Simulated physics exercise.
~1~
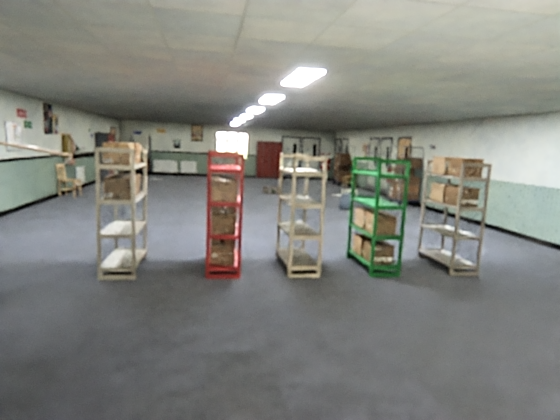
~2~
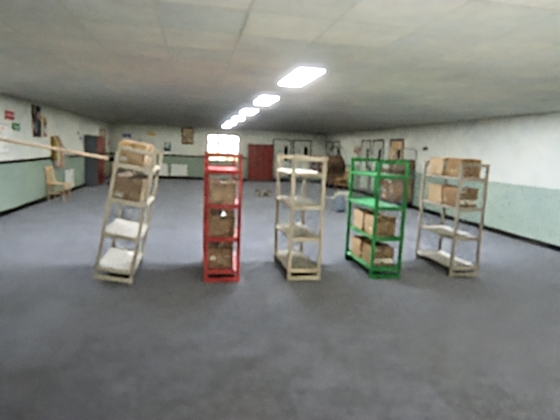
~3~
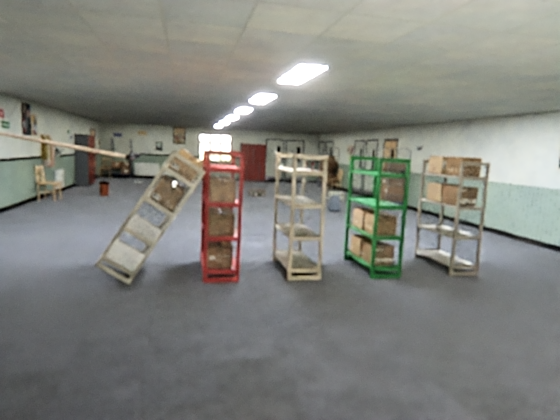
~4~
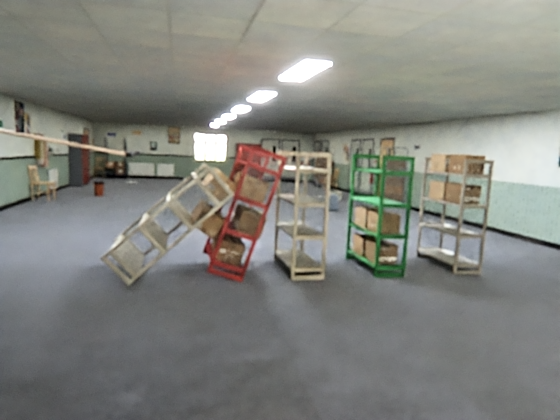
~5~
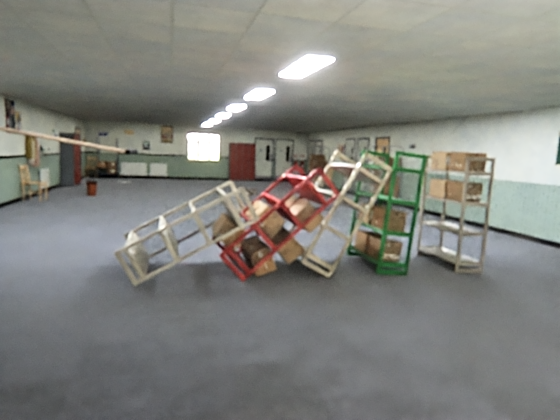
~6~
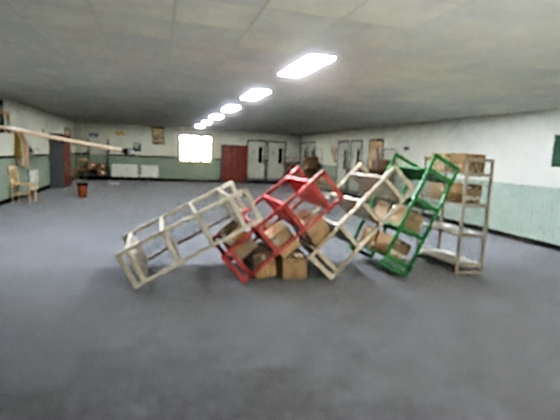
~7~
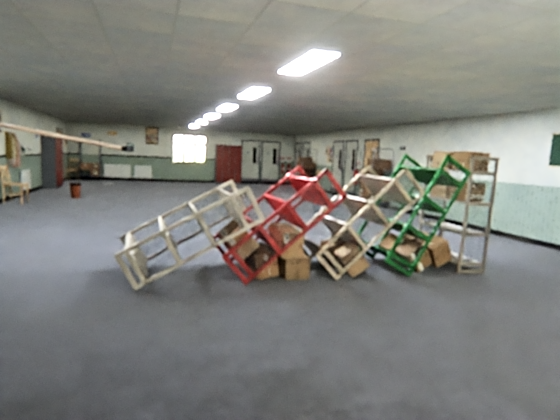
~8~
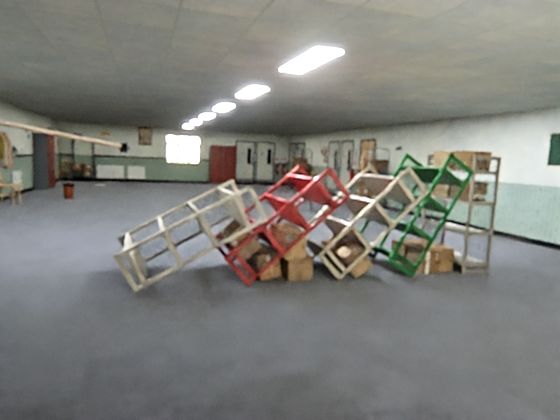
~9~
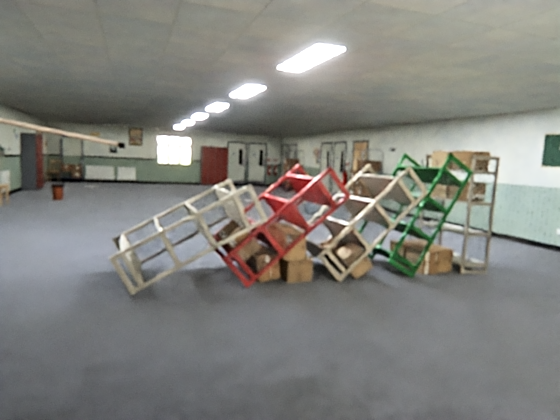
Four of five shelving racks in a row toppled rightward like dominoes after a pole from the left tipped the first, spilling boxes onto the floor, and they ended up leaning on one another while the last rack on the right stayed standing.
